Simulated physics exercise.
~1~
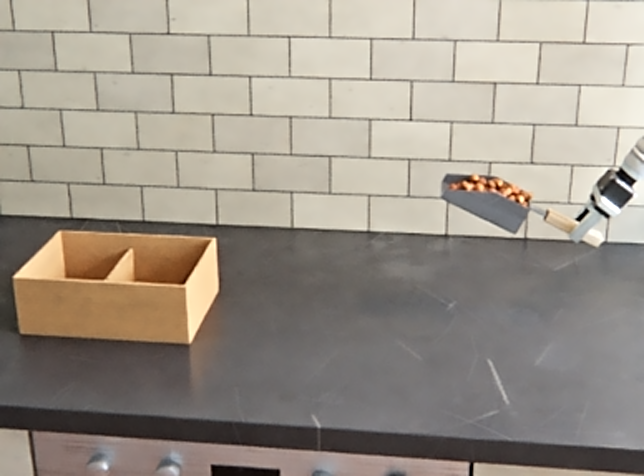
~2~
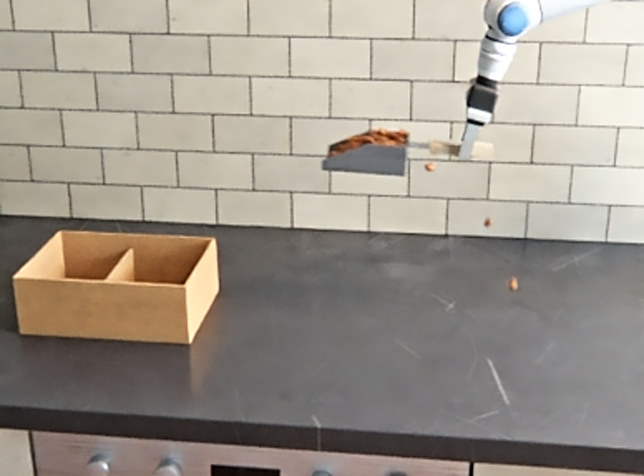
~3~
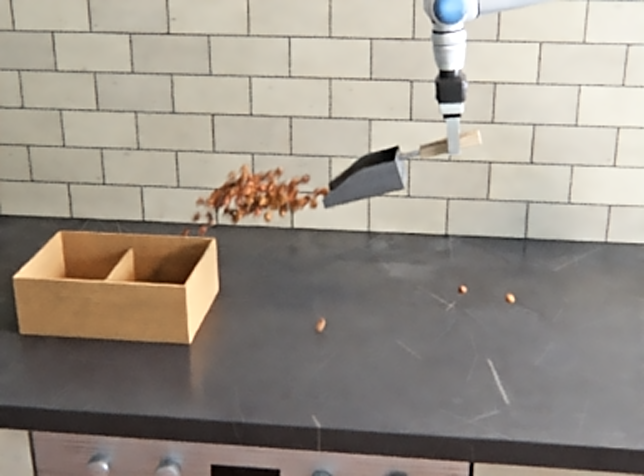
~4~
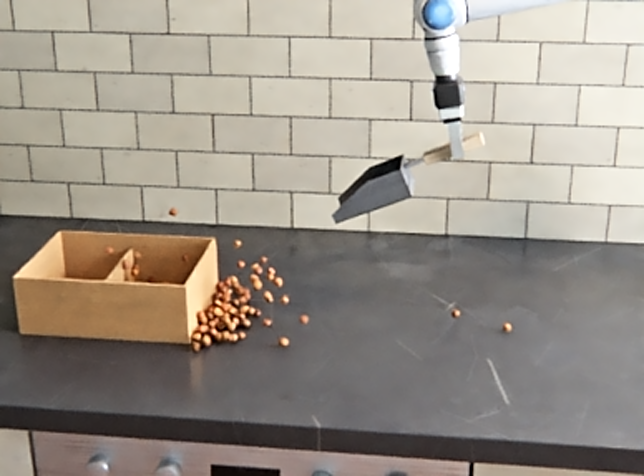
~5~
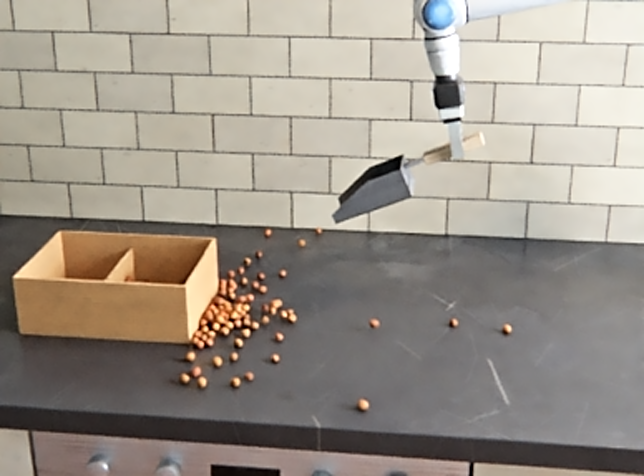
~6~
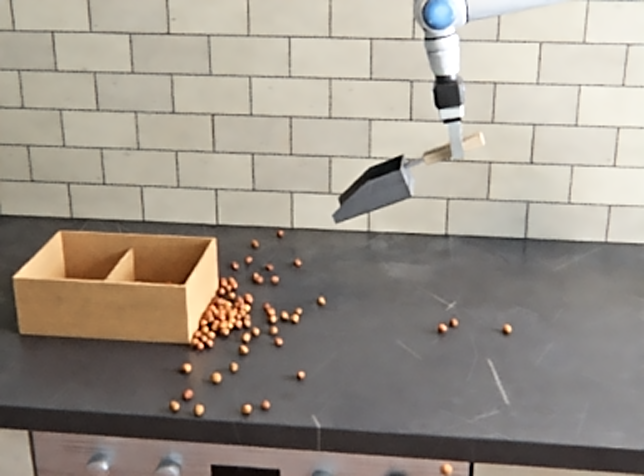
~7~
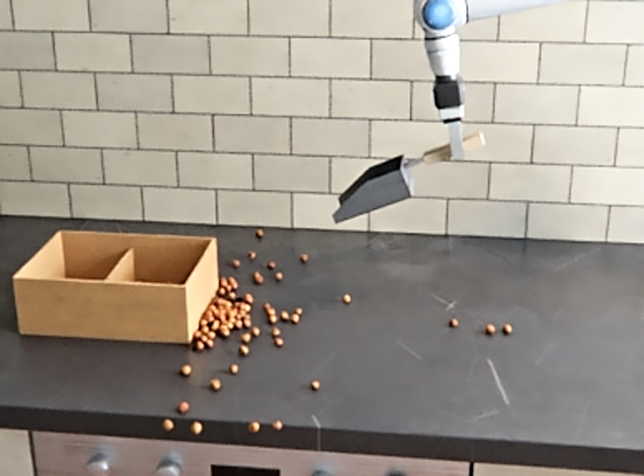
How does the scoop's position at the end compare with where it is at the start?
At the end the scoop is farther to the left and slightly higher than at the start, closer to the wooden box.
